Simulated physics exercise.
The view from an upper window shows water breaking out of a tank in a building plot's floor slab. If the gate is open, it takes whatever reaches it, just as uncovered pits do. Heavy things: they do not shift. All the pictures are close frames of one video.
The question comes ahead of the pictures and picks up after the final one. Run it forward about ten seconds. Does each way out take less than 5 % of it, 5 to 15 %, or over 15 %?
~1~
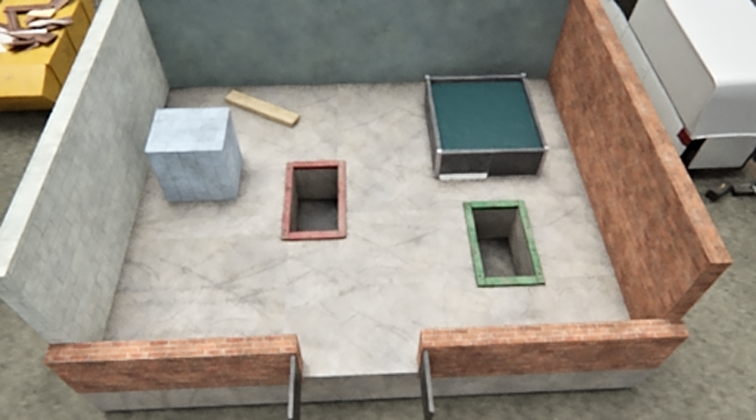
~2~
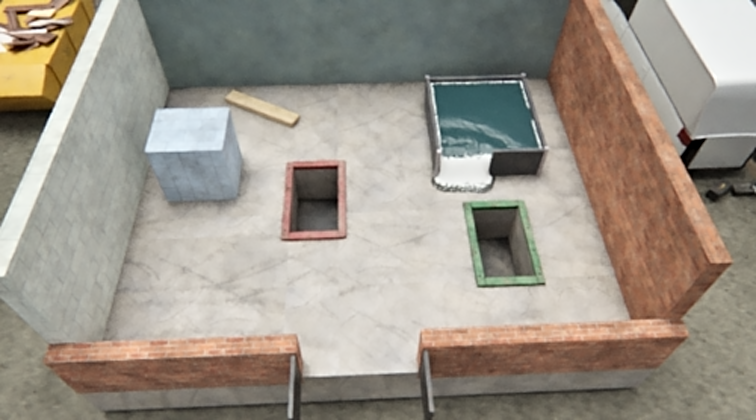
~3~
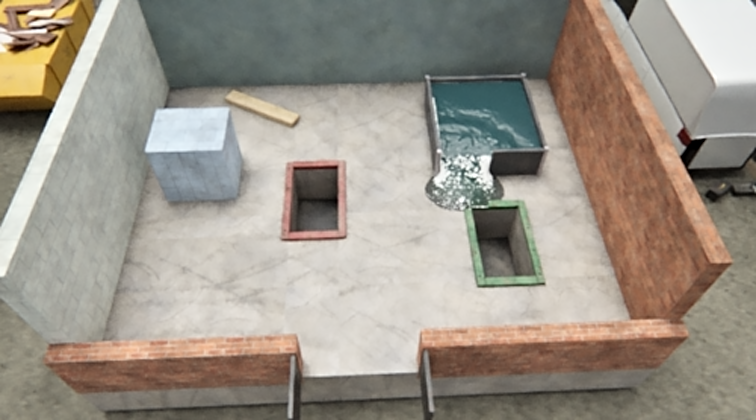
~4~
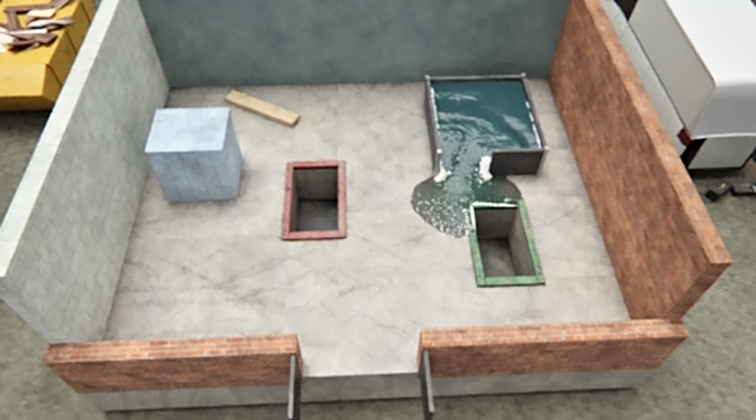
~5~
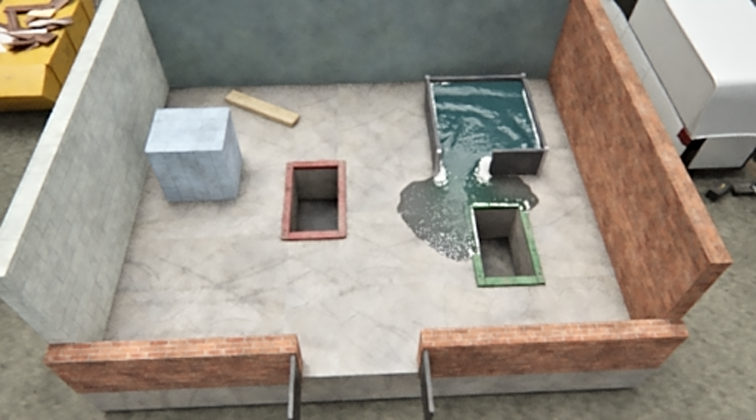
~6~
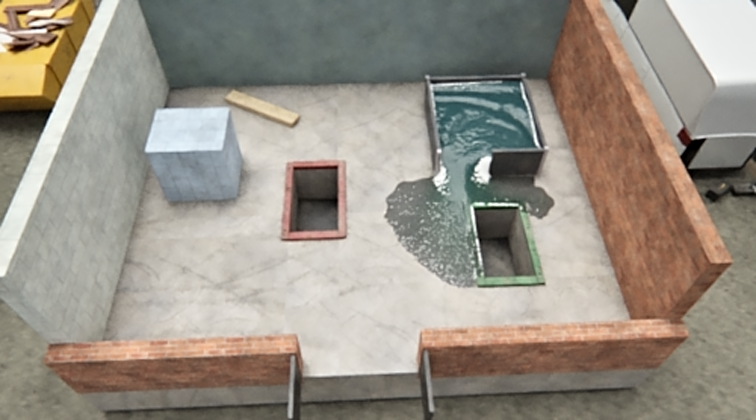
The gate lands in the top band - past fifteen per cent; the red pit lands in the bottom band - below five per cent; the green pit lands in the top band - past fifteen per cent.
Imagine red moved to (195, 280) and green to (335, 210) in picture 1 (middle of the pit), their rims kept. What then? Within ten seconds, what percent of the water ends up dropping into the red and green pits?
The red pit ends up with 0 per cent, the green pit with 0 per cent.
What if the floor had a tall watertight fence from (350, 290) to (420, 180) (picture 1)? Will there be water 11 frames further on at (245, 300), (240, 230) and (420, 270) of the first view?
As listed: Dry, no water, wet.
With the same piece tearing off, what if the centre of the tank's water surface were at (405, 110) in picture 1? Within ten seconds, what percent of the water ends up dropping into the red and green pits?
The red pit ends up with 10 per cent and the green pit with 0 per cent.
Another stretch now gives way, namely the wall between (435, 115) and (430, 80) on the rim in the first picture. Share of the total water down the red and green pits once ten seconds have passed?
Red 8 %, green 0 %.
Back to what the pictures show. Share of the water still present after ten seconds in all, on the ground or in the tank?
Some 48 per cent.
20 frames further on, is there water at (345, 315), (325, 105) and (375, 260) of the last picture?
Point 1: Inundated; point 2: Unwetted; point 3: Inundated.
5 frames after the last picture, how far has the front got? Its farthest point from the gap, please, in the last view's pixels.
I'd put it around (413, 354).
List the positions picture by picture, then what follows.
The first picture shows the water tank at (483, 115) is whole and still.
In the second picture, the front is at (439, 186), out from the gap at (464, 166).
In the third picture, water pours out at (464, 168) and has run to (441, 203).
In the fourth picture, water pours out at (464, 168) and has run to (453, 230).
In the fifth picture, the front is at (453, 253), out from the gap at (464, 168).
In the sixth picture, water pours out at (464, 168) and has run to (461, 281).
A moment on, water covers 15 % of the floor; the gate 0 %, the red pit 0 %, the green pit 7 %.
Next, water covers 25 % of the floor; the gate 2 %, the red pit 0 %, the green pit 13 %.
Then, water covers 30 % of the floor; the gate 9 %, the red pit 0 %, the green pit 19 %.
Later, water covers 40 % of the floor; the gate 17 %, the red pit 0 %, the green pit 25 %.
In the end, water covers 50 % of the floor; the gate 23 %, the red pit 0 %, the green pit 28 %.
